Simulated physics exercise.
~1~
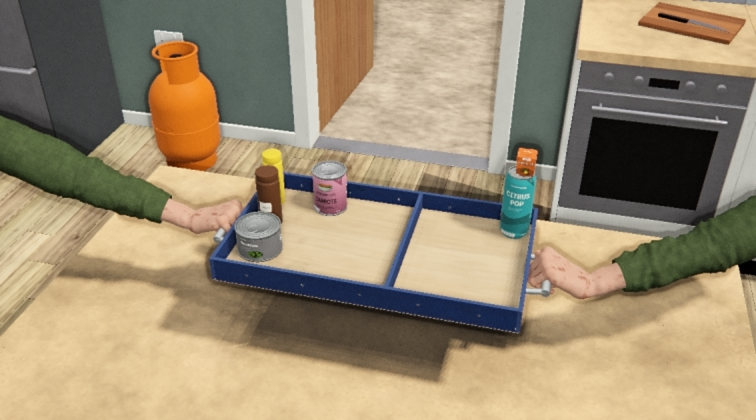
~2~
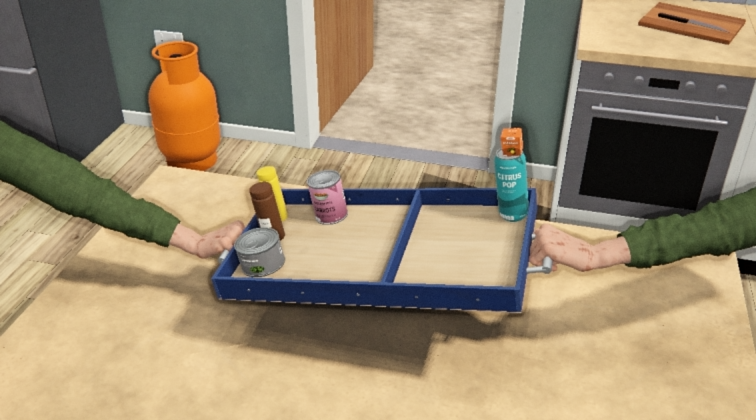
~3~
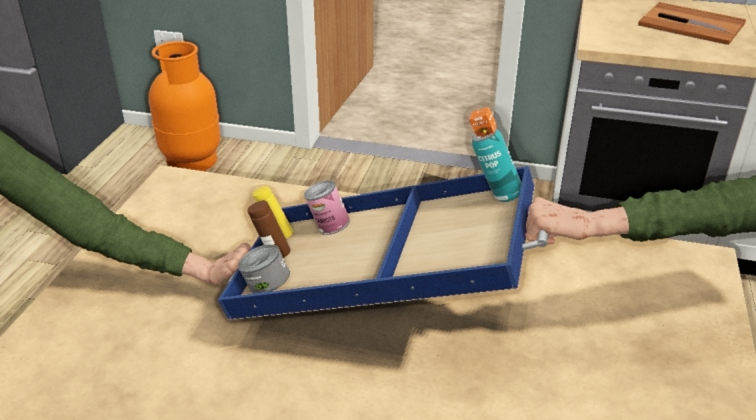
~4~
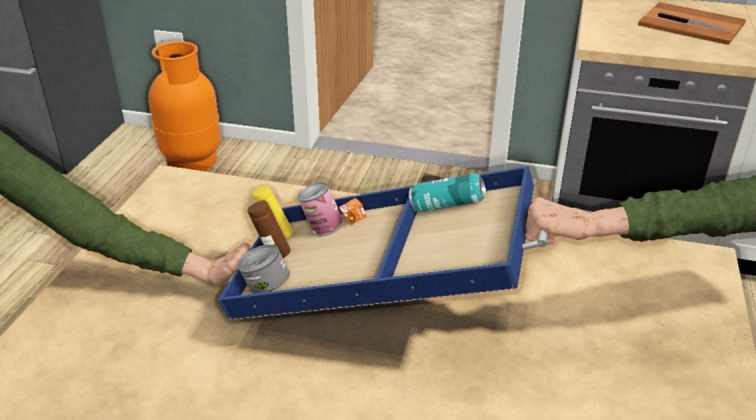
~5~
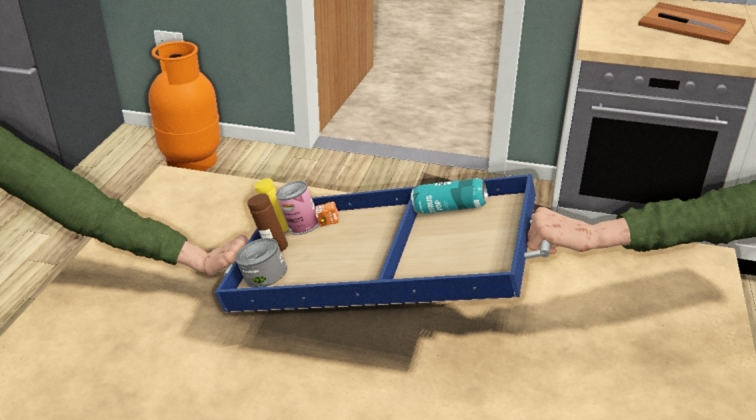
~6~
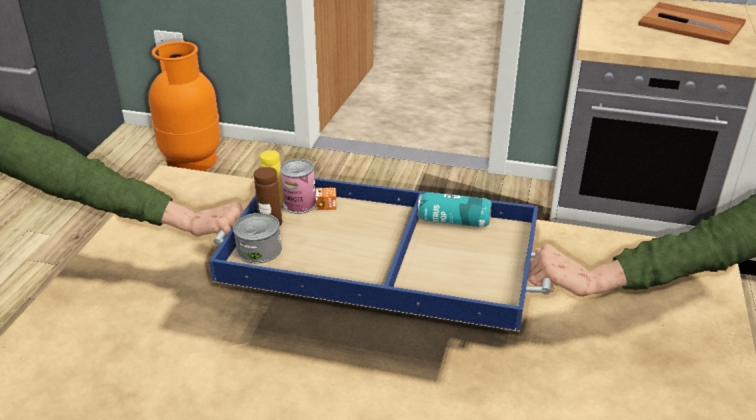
In a kitchen, two hands tilted a blue tray down to the left, and the turquoise can toppled, sending the small orange carton on top tumbling beside the pink tin, which slid left before the tray was levelled with both fallen things still aboard.
